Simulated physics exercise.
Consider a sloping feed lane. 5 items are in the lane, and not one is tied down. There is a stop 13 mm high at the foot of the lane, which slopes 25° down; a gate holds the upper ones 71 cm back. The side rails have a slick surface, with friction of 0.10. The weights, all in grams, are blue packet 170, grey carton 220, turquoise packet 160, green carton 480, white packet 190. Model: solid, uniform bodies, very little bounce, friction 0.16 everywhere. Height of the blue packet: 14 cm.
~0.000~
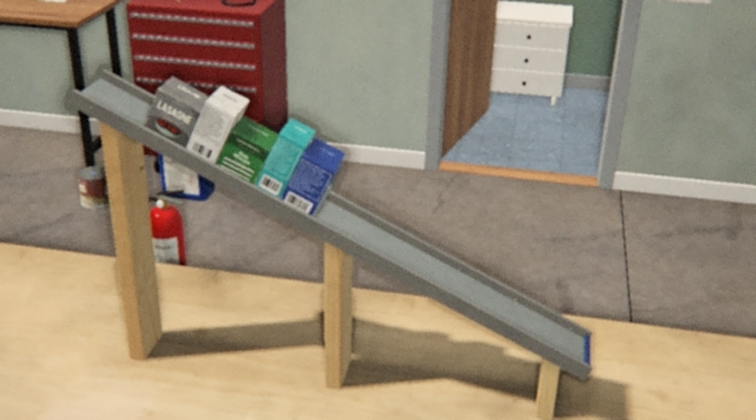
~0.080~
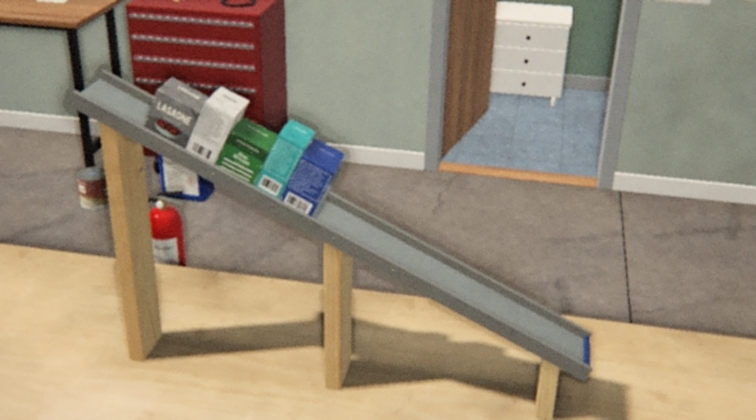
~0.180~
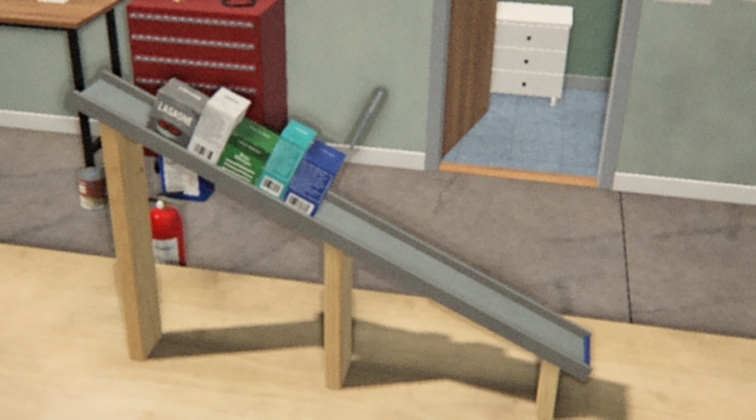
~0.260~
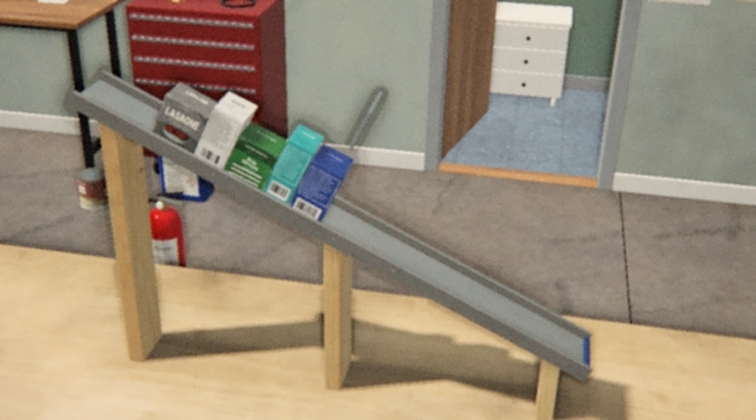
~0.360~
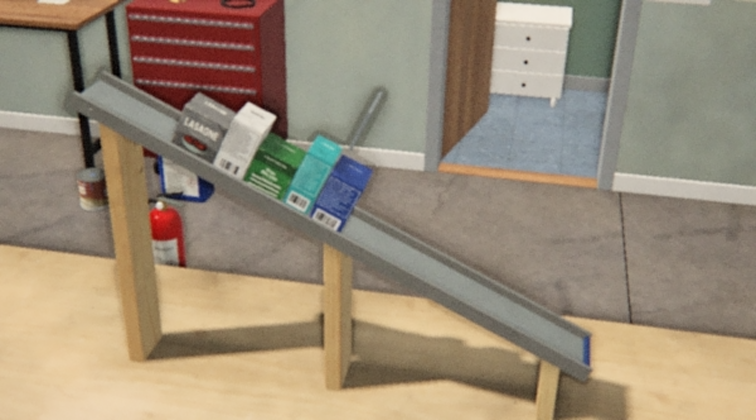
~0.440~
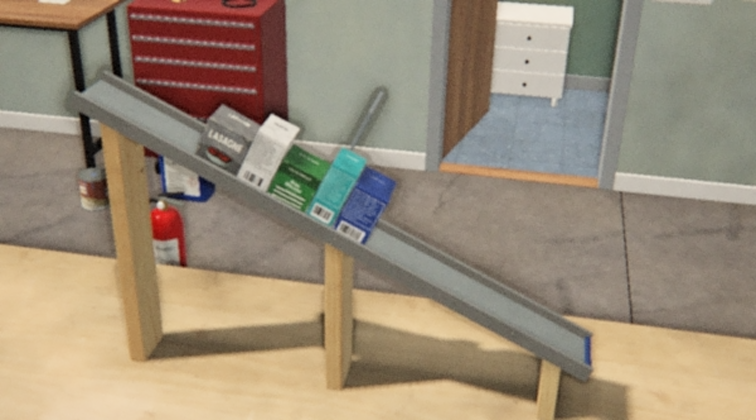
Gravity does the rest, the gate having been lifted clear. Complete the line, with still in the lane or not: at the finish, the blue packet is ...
At the finish, the blue packet is not there.
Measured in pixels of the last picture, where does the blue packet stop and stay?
Roughly (655, 406).
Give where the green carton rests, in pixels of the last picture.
Around (553, 316).
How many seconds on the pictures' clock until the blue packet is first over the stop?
1.2 s, roughly.
By 0.64 s, leader 35 cm from the stop; blue packet near (450, 253).
By 0.94 s, blue packet rocked 22° off its seat near (597, 328); grey carton rocked 34° off its seat; white packet rocked 29° off its seat.
When it is over (2.0 s), over the stop, blue packet; lying over in the lane, grey carton; the other 3 in the lane. In the last view, blue packet near (655, 406).
